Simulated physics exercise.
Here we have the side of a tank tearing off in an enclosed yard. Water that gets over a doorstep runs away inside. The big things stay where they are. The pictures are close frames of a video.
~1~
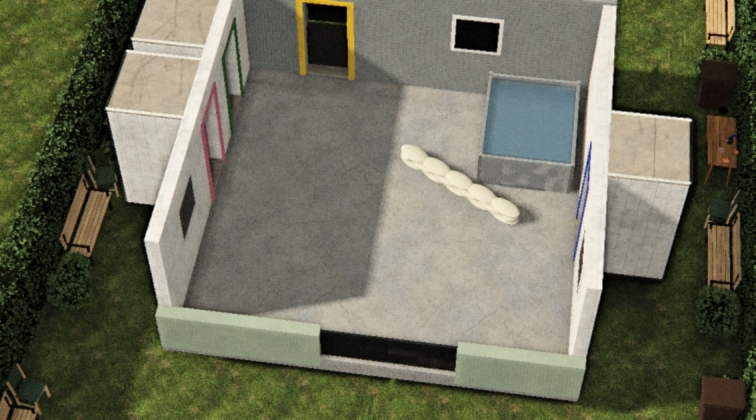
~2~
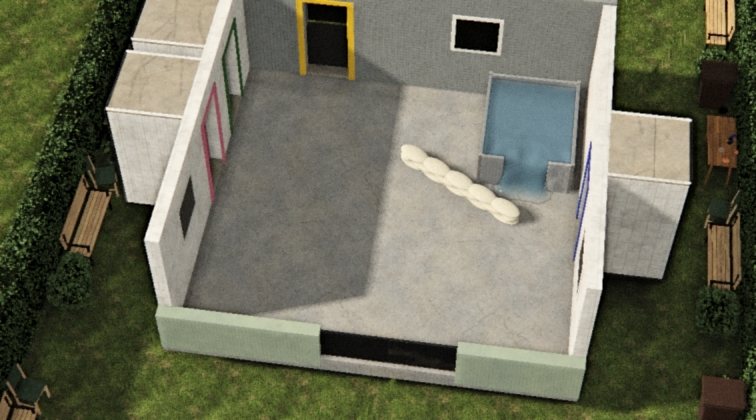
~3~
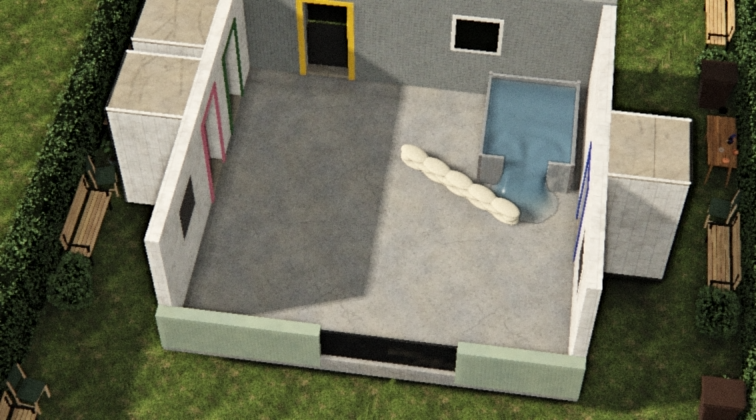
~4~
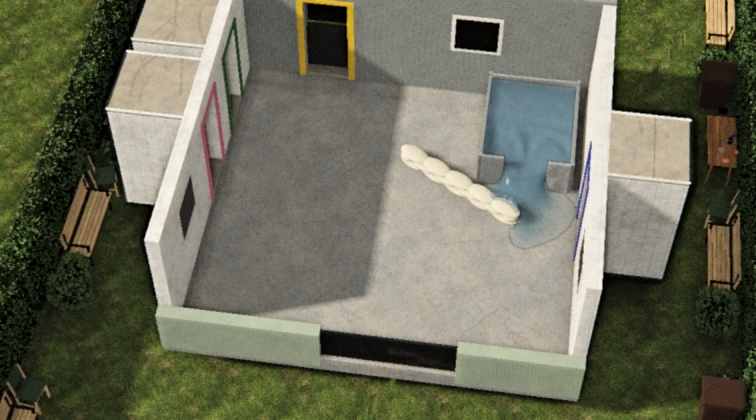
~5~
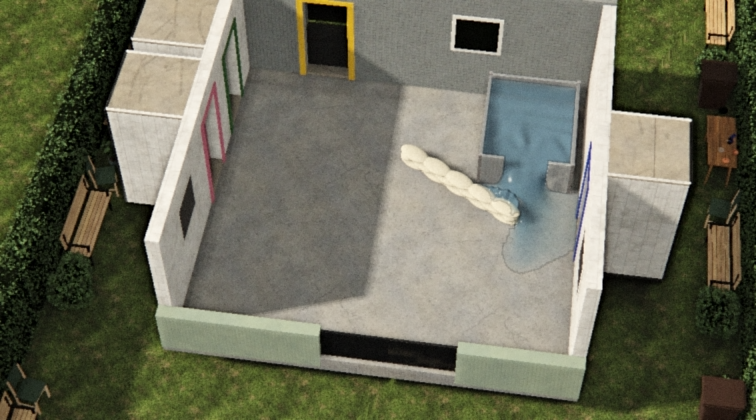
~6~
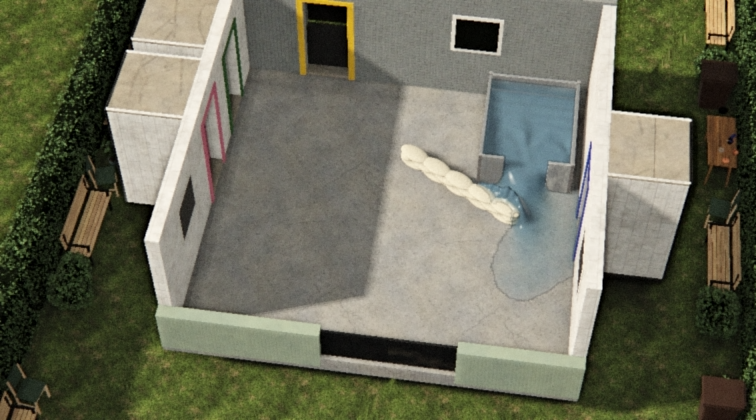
A roofless, grey-floored yard with white side walls, a pale green front wall and a yellow doorway at the back is seen from high above, with grass, hedges and benches outside. Blue water lies still in an open grey tank at the back right, near a lumpy cream barrier set diagonally. The tank's near side breaks open and water pours through the gap, washes against the barrier's right end and spreads forward across the floor, while the camera stays still.
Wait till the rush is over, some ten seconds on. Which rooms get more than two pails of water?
The pink door holds within the limit; the blue door floods; the yellow door holds within the limit; the green door holds within the limit.
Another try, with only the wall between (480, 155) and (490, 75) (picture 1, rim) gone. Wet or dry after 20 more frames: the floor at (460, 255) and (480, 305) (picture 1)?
In turn: No water, not flooded.
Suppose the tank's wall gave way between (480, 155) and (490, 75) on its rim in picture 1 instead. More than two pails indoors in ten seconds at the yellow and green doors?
My reading: Yellow door takes more; green door goes over.
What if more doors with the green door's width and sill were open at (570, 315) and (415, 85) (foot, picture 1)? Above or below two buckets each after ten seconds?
One after the other: Goes over, holds.
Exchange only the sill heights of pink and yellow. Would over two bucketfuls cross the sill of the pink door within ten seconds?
My reading: The pink one stays under.
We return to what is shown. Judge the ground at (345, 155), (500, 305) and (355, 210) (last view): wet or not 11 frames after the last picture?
In turn: Clear, wet, not flooded.
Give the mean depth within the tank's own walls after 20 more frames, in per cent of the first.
Near 42 in a hundred.
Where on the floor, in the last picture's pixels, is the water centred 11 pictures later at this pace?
Near (521, 187).
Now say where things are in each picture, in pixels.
The first picture shows still water in the open tank at (530, 121).
In the second picture, the front is at (497, 191), out from the gap at (524, 176).
In the third picture, water pours out at (524, 178) and has run to (535, 220).
In the fourth picture, water pours out at (524, 178) and has run to (530, 245).
In the fifth picture, the front is at (521, 270), out from the gap at (524, 178).
In the sixth picture, water pours out at (524, 178) and has run to (528, 294).
A moment on, water covers 20 % of the floor; the pink door not reached, the blue door over two buckets in, the yellow door not reached, the green door not reached.
Next, water covers 35 % of the floor; the pink door not reached, the blue door far over two buckets in, the yellow door not reached, the green door not reached.
Then, water covers 40 % of the floor; the pink door not reached, the blue door far over two buckets in, the yellow door not reached, the green door not reached.
Later, water covers 75 % of the floor; the pink door wet at the sill, nothing in, the blue door far over two buckets in, the yellow door wet at the sill, nothing in, the green door not reached.
In the end, water covers 95 % of the floor; the pink door wet at the sill, nothing in, the blue door far over two buckets in, the yellow door wet at the sill, nothing in, the green door wet at the sill, nothing in.
